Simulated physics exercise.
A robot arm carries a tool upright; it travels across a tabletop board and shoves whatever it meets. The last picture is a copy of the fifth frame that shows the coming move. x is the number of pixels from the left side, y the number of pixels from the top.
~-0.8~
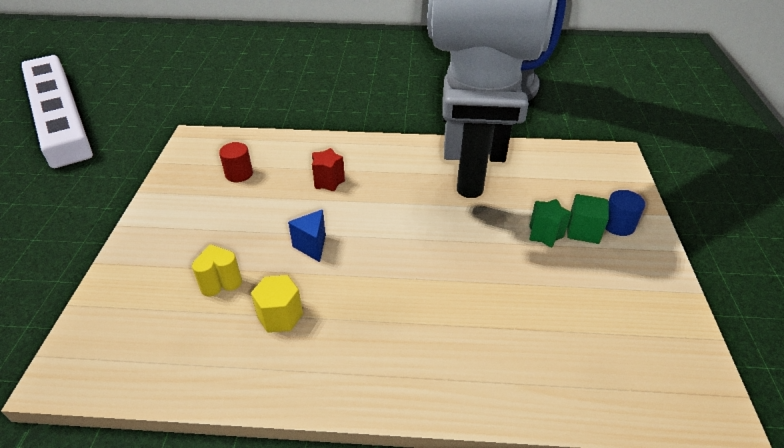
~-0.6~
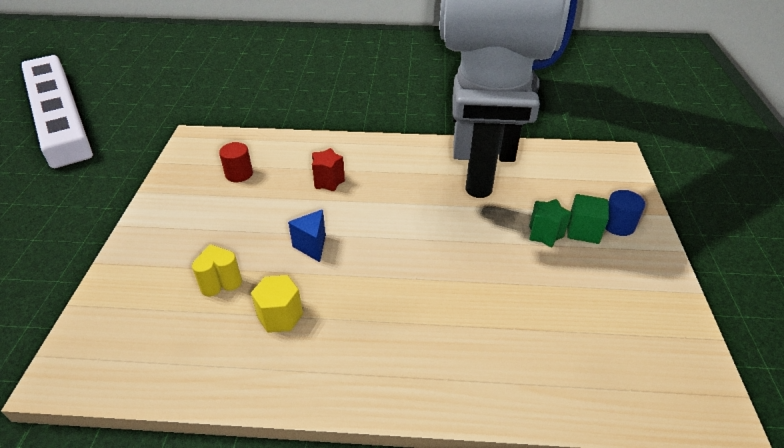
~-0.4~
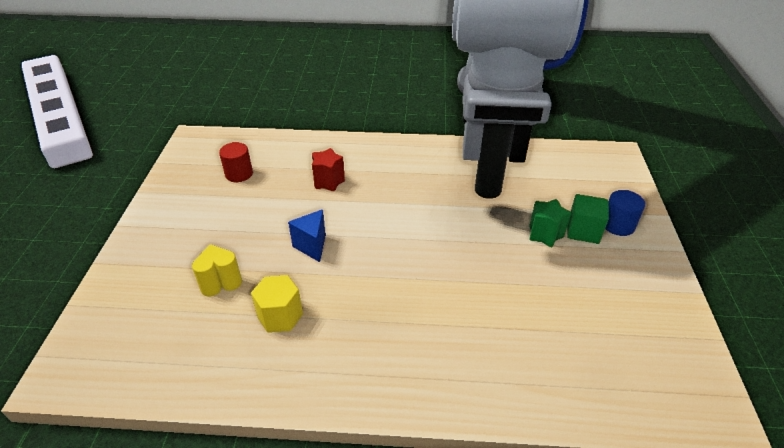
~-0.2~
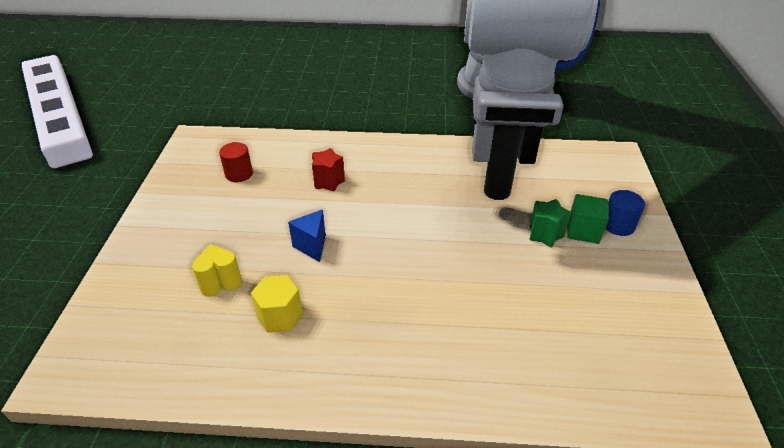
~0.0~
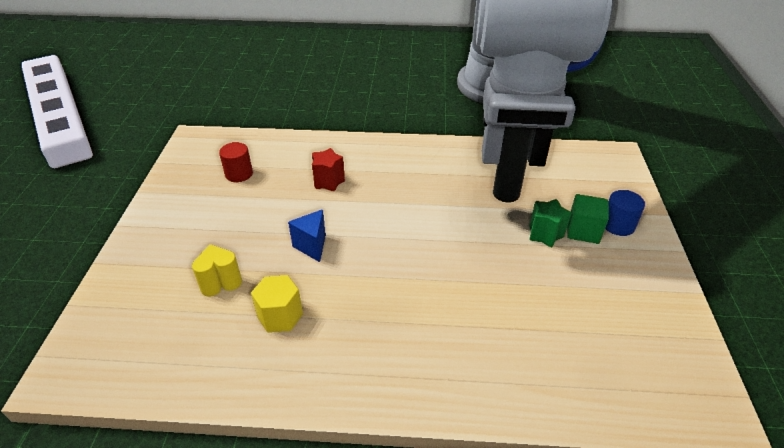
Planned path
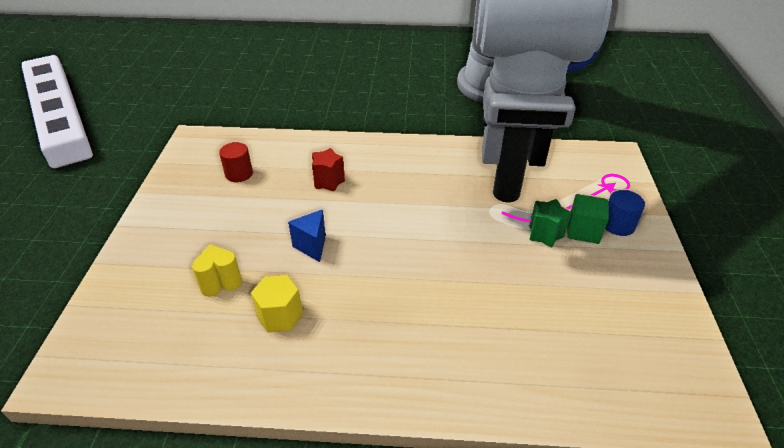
The clip opens on a robot arm with a dark tool tip over a wooden board scattered with red, blue, yellow and green blocks. The arm moves slowly a short way right, drawing nearer the green star beside the green square block and blue round block, while every block stays still.
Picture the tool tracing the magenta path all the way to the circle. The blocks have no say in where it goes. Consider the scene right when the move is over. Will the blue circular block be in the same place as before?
Yes, that is how it ends up.
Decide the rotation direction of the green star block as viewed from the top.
Watching from overhead, you'd notice the green star block rotating clockwise.
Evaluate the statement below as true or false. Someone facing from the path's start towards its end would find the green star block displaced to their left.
False.
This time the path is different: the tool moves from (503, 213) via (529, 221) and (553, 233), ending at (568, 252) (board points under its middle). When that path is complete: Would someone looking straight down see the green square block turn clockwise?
No, that is not what happens.
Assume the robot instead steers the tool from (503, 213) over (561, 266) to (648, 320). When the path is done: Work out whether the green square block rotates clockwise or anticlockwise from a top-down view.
It twists anticlockwise.
Path on the board, from (503, 213) through (550, 218) and (584, 200) to (616, 183).
On the path given first. One third of the way, tool at (555, 199); green star block at (567, 216), turned 40° clockwise; green square block at (599, 207), turned 20° anticlockwise.
Two thirds of the way, tool at (591, 181); green star block at (567, 216), turned 40° clockwise; green square block at (599, 207), turned 20° anticlockwise.
At the end, tool at (622, 165); green star block at (567, 216), turned 40° clockwise; green square block at (599, 207), turned 20° anticlockwise; blue circular block in place.
